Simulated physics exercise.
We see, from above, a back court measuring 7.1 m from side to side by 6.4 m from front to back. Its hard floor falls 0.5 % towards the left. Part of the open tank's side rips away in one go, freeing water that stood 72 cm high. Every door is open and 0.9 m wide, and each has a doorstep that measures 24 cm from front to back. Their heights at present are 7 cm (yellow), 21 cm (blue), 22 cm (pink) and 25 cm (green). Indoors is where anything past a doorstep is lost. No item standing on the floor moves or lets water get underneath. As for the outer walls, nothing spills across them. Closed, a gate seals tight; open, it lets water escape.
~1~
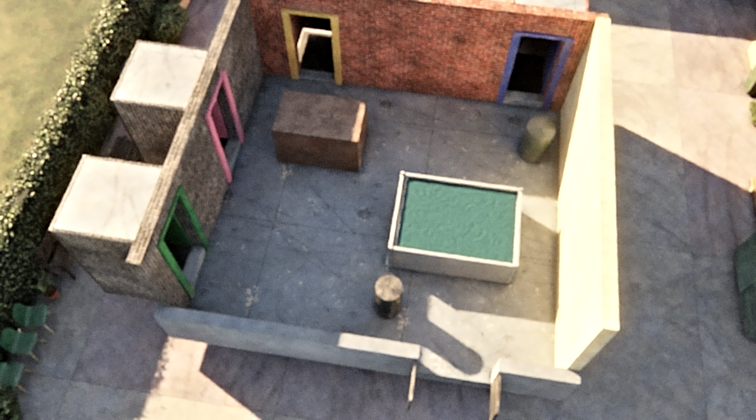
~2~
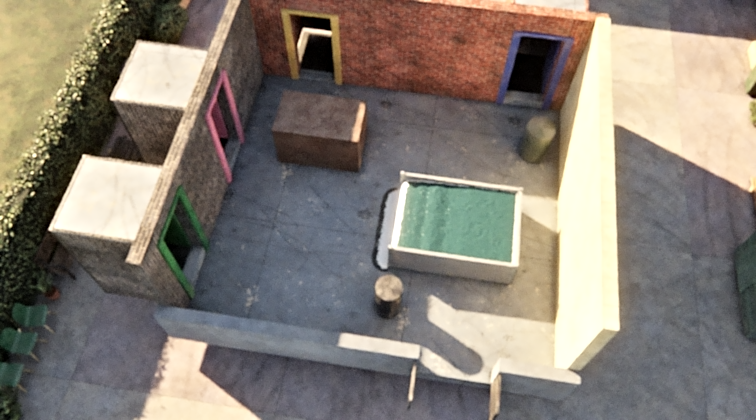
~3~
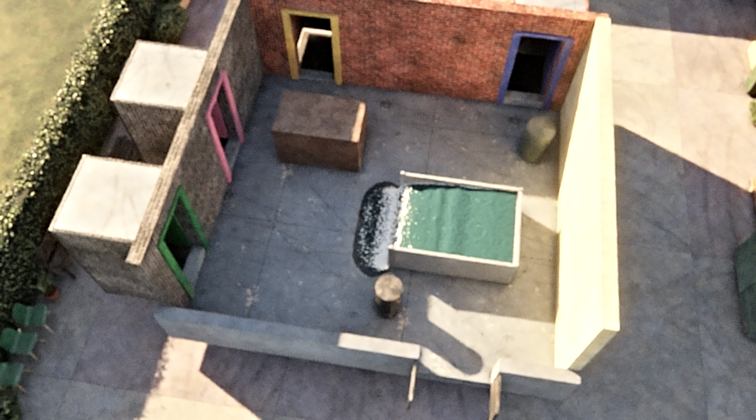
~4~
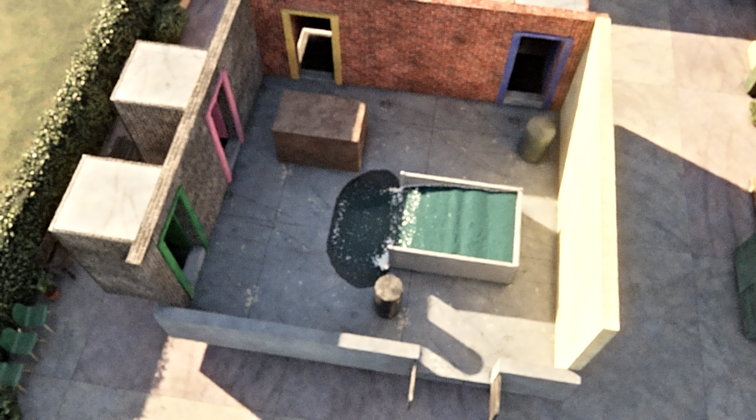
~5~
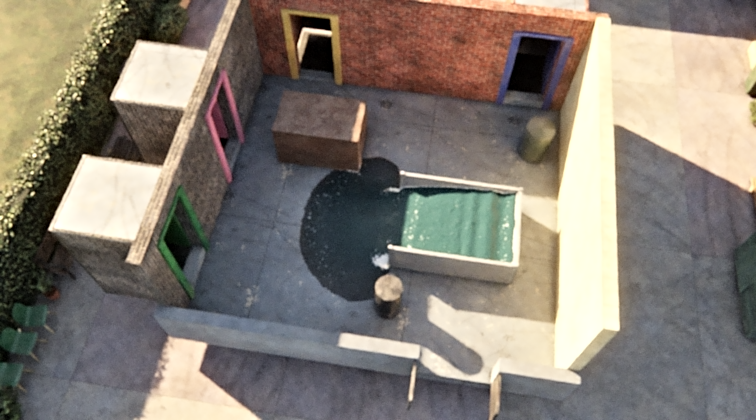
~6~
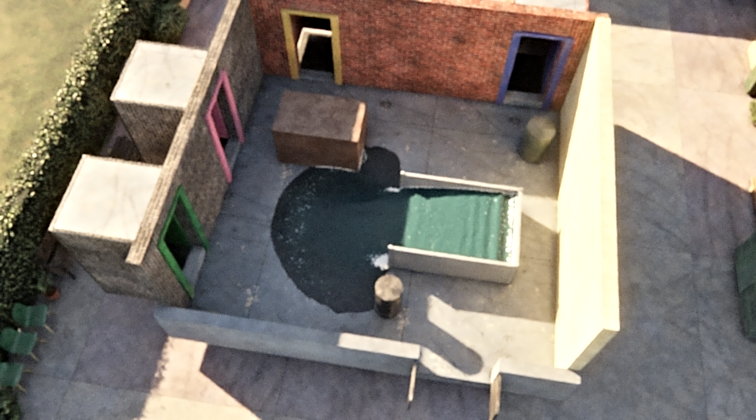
Green water pouring from the open left end of a rectangular tank and spreading in a widening dark pool across a walled courtyard floor.
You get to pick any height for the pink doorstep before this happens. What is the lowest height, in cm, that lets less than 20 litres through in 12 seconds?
About 33 cm.
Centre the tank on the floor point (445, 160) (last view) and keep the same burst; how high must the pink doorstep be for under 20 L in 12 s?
6.5 cm or thereabouts.
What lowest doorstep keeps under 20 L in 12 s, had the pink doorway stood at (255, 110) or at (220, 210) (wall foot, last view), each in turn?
About 6.5 and 29 cm.
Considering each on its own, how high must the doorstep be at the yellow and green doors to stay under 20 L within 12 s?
About 10.5 cm at yellow and 23 cm at green.
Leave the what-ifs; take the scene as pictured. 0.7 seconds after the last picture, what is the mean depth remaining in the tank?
About 39 centimetres.
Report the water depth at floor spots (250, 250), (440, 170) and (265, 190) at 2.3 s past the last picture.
In that order: 10, 0 and 21 cm.
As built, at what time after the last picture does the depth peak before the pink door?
Some 1.8 s, more or less.
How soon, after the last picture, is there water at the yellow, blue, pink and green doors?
Yellow at 2.2 s, blue at 4.0 s, pink at 0.5 s and green at 0.6 s.
Then, 0.7 s after the last picture water covers 35 % of the floor, deepest (36 cm) near (234, 169); 27 cm at the pink door, 0 litres in over its 22 cm doorstep.
Then, 2.3 s after the last picture water covers 50 % of the floor, deepest (36 cm) near (187, 314); 32 cm at the pink door, 88 litres in over its 22 cm doorstep.
Then, 11.3 s after the last picture water covers 100 % of the floor, deepest (12 cm) near (503, 112); 6 cm at the pink door, 118 litres in over its 22 cm doorstep.
At the pink door as built, the water peaked near 36 cm, 1.7 s after the last picture.
With a doorstep of 28 cm, 51 litres would have come in within the 12 s; with 38 cm, 4 litres. So under 20 litres takes about 33 cm.
